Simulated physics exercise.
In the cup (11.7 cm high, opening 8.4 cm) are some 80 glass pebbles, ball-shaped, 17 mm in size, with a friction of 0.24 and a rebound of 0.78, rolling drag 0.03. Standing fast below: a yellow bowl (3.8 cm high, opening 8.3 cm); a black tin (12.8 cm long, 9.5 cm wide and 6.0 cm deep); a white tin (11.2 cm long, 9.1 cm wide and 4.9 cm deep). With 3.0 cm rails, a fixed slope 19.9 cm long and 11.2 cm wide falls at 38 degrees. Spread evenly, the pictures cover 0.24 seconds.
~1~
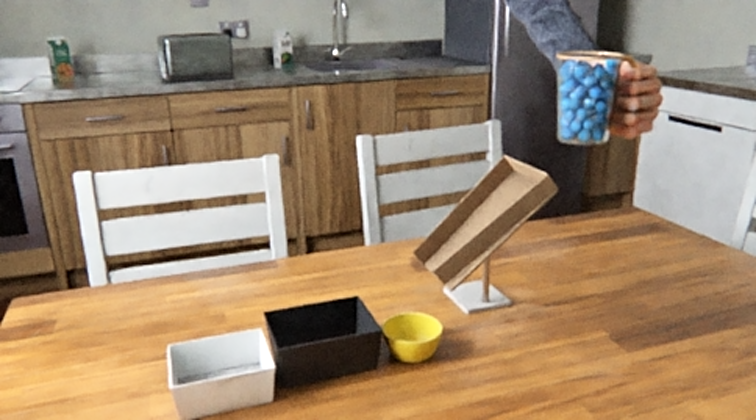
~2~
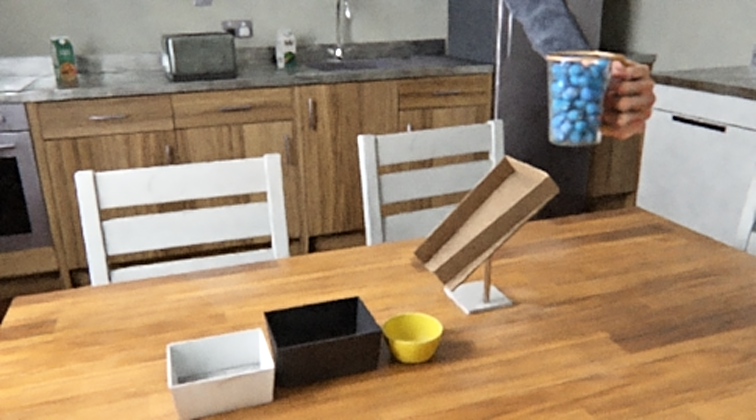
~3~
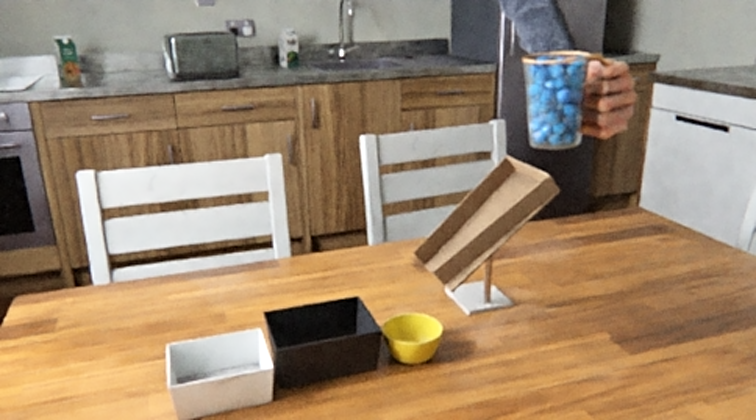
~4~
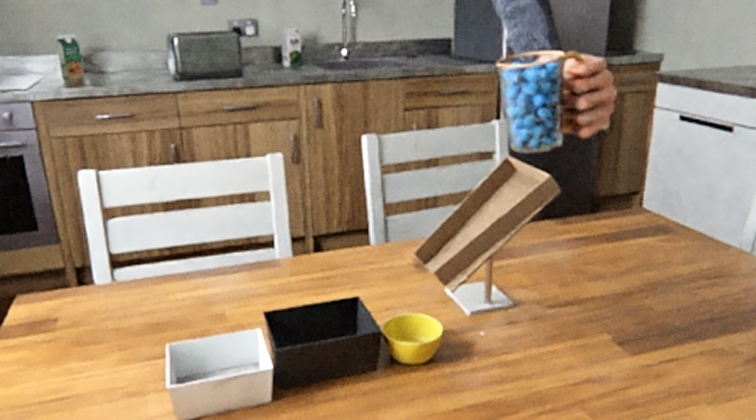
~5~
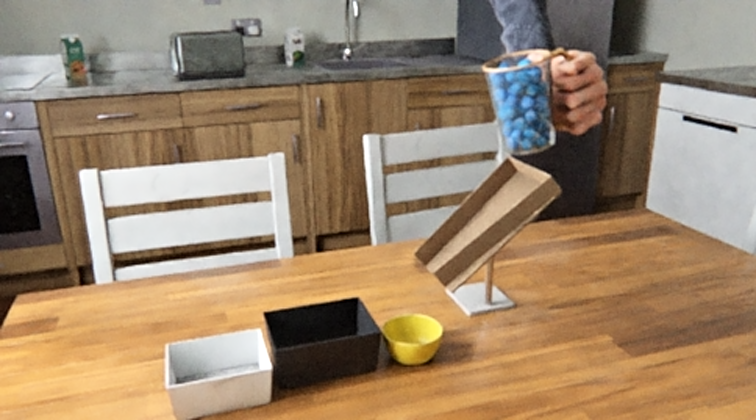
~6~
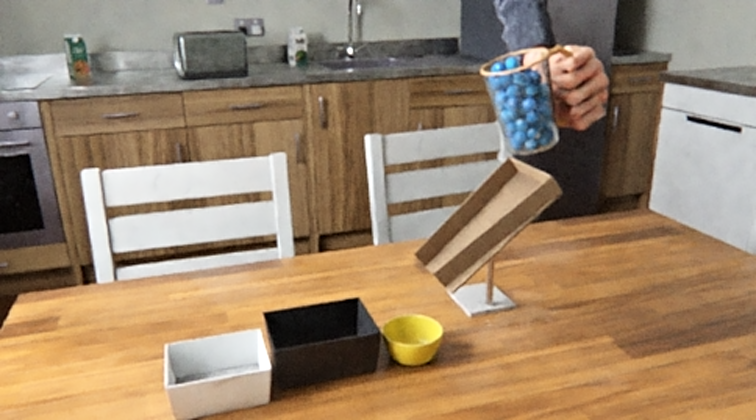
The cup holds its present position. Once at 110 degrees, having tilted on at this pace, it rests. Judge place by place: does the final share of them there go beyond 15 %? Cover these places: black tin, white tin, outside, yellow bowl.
Black tin - goes beyond; white tin - stays within; outside everything - goes beyond; yellow bowl - goes beyond.
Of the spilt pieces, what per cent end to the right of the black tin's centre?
Near 50 per cent of the spill.
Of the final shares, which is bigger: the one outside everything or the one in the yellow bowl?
The larger share ends up outside everything.
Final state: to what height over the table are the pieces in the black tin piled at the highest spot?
I'd put it near 2.5 cm.
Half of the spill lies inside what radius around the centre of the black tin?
Around 50 cm from the centre.
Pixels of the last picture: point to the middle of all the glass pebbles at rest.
Near (391, 346).
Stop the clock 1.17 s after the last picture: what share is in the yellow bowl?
Measured share then: About 10 %.
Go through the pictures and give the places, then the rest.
The first picture shows cup at (588, 72); tilt 0 degrees; moved 0.0 cm; lip at (564, 57); top of the load at (585, 71); yellow bowl at (412, 327); black tin at (321, 321); white tin at (219, 356).
The second picture shows cup at (579, 73); tilt 1 degrees; moved 1.6 cm; lip at (554, 58); top of the load at (577, 70).
The third picture shows cup at (556, 76); tilt 4 degrees; moved 5.3 cm; lip at (529, 61); top of the load at (574, 71).
The fourth picture shows cup at (532, 79); tilt 8 degrees; moved 8.9 cm; low side left; lip at (502, 65); top of the load at (534, 74).
The fifth picture shows cup at (520, 82); tilt 13 degrees; moved 10.6 cm; low side left; lip at (488, 70); top of the load at (519, 74).
The sixth picture shows cup at (519, 84); tilt 18 degrees; moved 10.6 cm; low side left; lip at (486, 74); top of the load at (517, 74); yellow bowl at (412, 329); black tin at (320, 322); white tin at (216, 356).
Then, 0.35 s after the last picture, tilt 51 degrees; cup 100 %; middle of all pieces near (523, 107).
Then, 0.64 s after the last picture, tilt 79 degrees; cup 100 %; middle of all pieces near (520, 110).
Then, 0.91 s after the last picture, tilt 105 degrees; slope 30 %, cup 70 %; middle of all pieces near (501, 142).
Then, 1.17 s after the last picture, tilt 110 degrees; yellow bowl 10 %, black tin 5 %, outside 5 %, slope 50 %, cup 15 %, in the air 15 %; middle of all pieces near (425, 251).
In the end, yellow bowl 30 %, black tin 30 %, outside 45 %, white tin 0 %, slope 0 %, cup 0 %.
